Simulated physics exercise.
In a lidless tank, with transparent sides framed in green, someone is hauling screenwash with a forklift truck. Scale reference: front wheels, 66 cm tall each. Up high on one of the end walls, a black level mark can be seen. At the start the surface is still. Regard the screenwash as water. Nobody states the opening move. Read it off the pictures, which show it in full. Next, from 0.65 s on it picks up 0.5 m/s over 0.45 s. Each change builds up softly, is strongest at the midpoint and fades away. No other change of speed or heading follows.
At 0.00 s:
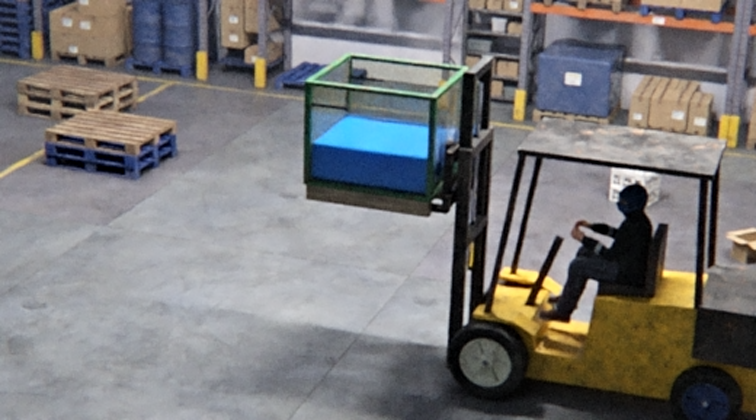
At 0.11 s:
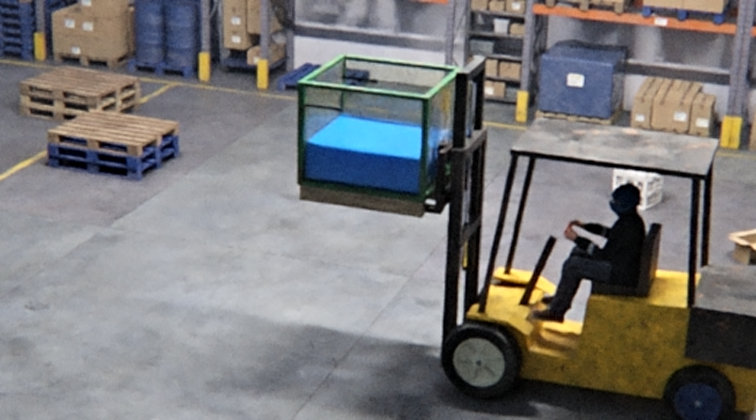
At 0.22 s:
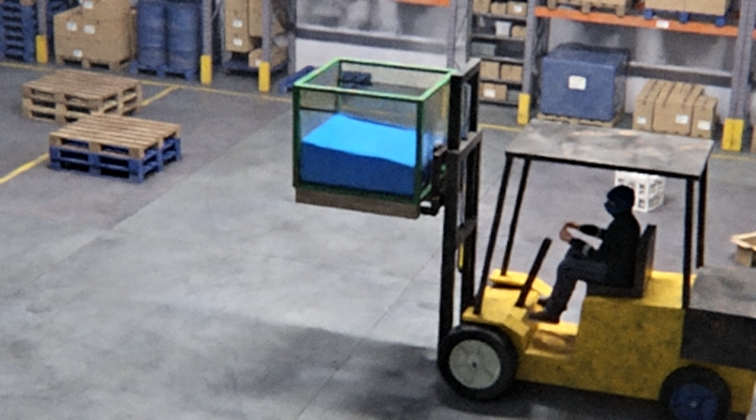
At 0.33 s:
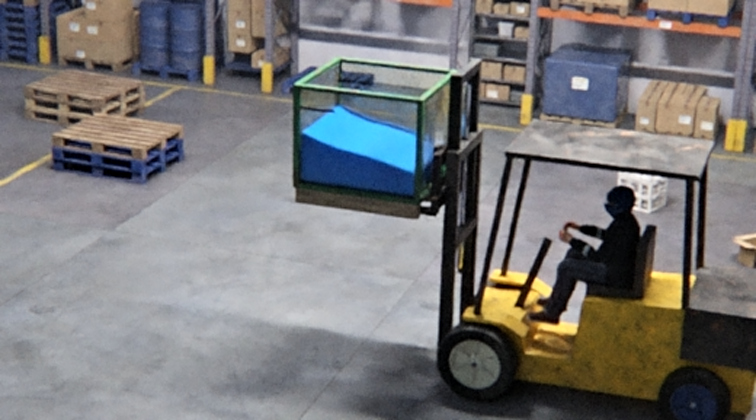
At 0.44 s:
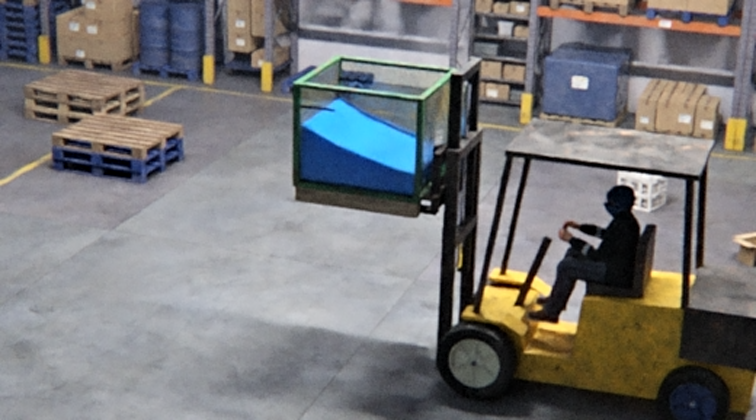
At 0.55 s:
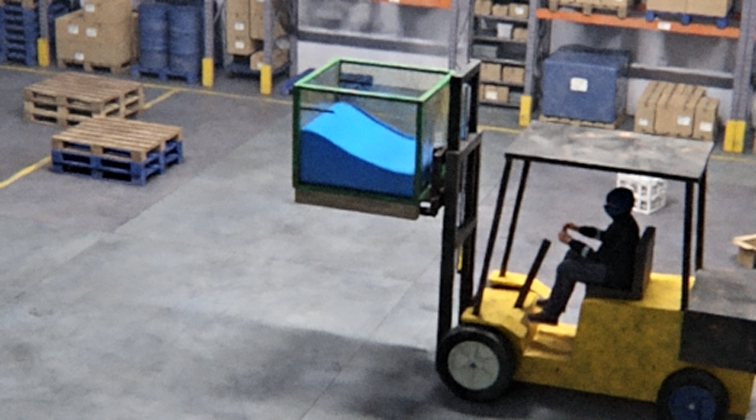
In a warehouse, a yellow forklift with a seated driver holds up a clear, green-framed tank of bright blue liquid, its surface flat. The forklift shifts slightly to the left, and the liquid climbs toward the tank's left side and dips at the right, its surface bending into a curved slope.
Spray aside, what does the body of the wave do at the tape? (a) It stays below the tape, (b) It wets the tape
The answer is b.
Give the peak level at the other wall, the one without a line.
Peak level: Approx. 78 cm.
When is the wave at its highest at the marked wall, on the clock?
1.9 s.
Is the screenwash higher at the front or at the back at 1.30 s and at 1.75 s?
Earlier it favours the rear side, later the forward side.
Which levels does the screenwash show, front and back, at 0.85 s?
Front: 30 cm; back: 32 cm.
By 0.85 s front 31 cm, middle 33 cm, back 31 cm above the floor; no loss so far.
By 1.30 s front 17 cm, middle 29 cm, back 58 cm above the floor; no loss so far.
By 1.75 s front 57 cm, middle 27 cm, back 21 cm above the floor; no loss so far.
By 4.09 s the waves are smaller; the highest at the front wall was 81 cm, at 1.90 s, against a line at 64 cm.
